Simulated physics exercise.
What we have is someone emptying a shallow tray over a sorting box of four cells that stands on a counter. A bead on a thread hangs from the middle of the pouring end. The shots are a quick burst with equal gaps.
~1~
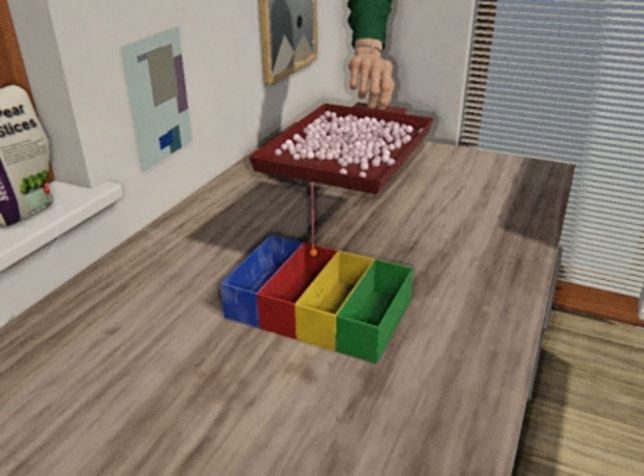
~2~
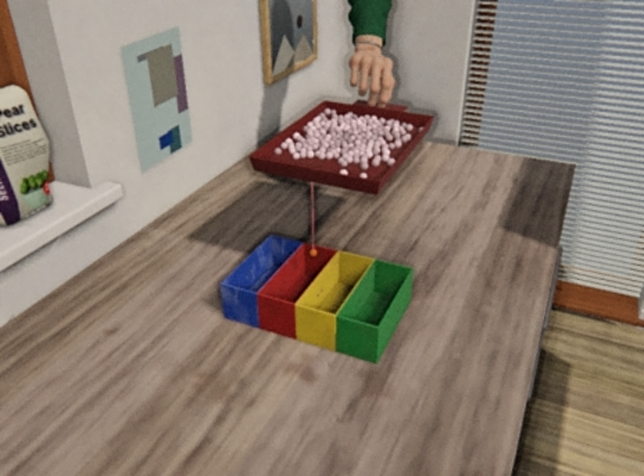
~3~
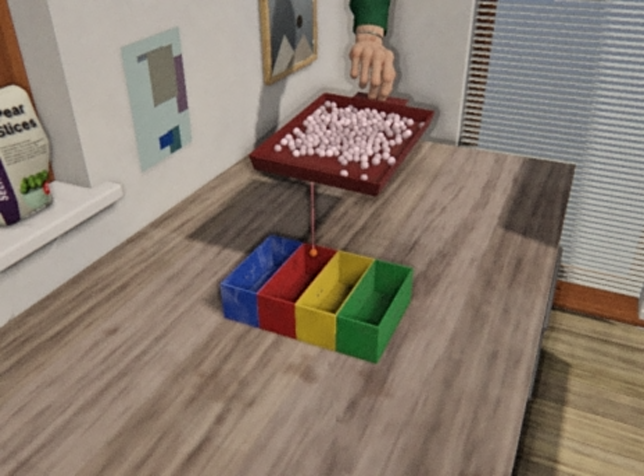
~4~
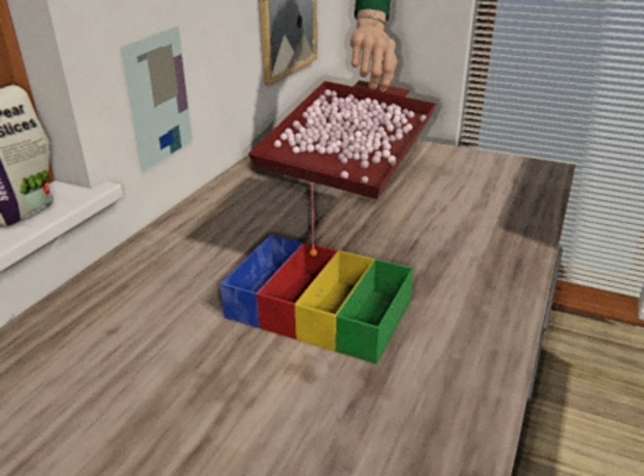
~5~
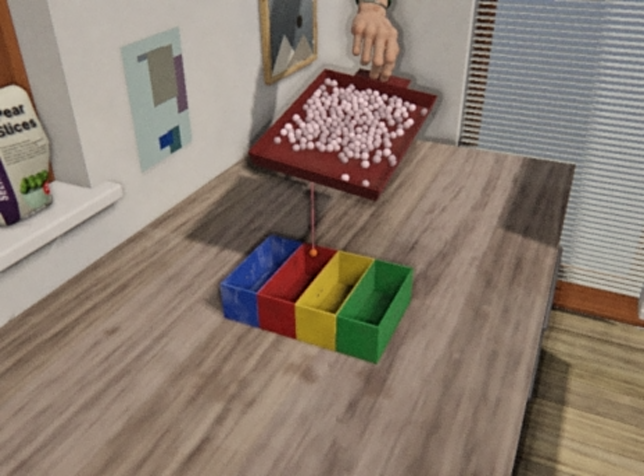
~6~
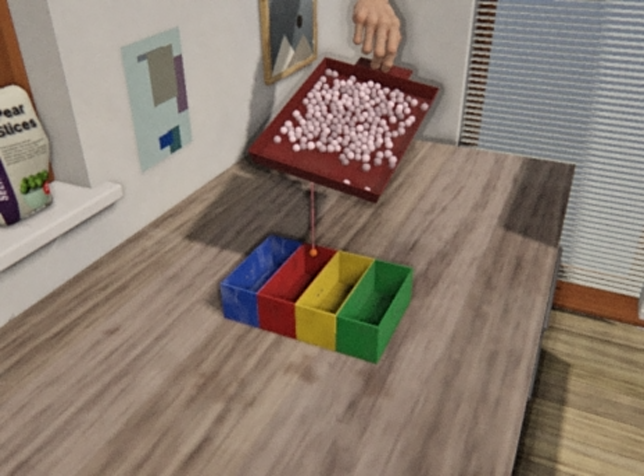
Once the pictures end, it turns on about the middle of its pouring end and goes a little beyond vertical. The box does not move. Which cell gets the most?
Fullest: The green cell.
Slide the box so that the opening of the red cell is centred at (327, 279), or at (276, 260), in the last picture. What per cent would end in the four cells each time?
The first gives 100 %, the second 50 %.
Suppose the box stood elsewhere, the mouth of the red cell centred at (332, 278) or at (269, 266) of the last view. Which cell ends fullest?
First the yellow cell, then the cell in green.
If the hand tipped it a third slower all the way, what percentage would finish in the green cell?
About 70 per cent.
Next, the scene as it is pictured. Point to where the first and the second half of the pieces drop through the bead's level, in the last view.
At about (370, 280), then at (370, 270).
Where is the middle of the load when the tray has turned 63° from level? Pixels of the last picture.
Roughly at (360, 186).
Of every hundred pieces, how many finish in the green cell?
Some 70 per cent.
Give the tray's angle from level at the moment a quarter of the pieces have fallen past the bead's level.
Roughly 80°.
Soon after the last picture, tray tipped steeply; most on the tray; a small part in the green cell; a stray few in the yellow cell; a small part falling or outside the box.
A little later, tray tipped past a quarter turn; a small part on the tray; about half in the green cell; about a quarter in the yellow cell; a stray few in the red cell; a small part falling or outside the box.
Later still, tray tipped past a quarter turn; about two thirds in the green cell; about a quarter in the yellow cell; a stray few in the red cell; a small part falling or outside the box.
At rest, tray tipped past a quarter turn; about two thirds in the green cell; about a quarter in the yellow cell; a stray few in the red cell; none in the blue cell; a small part outside the box.
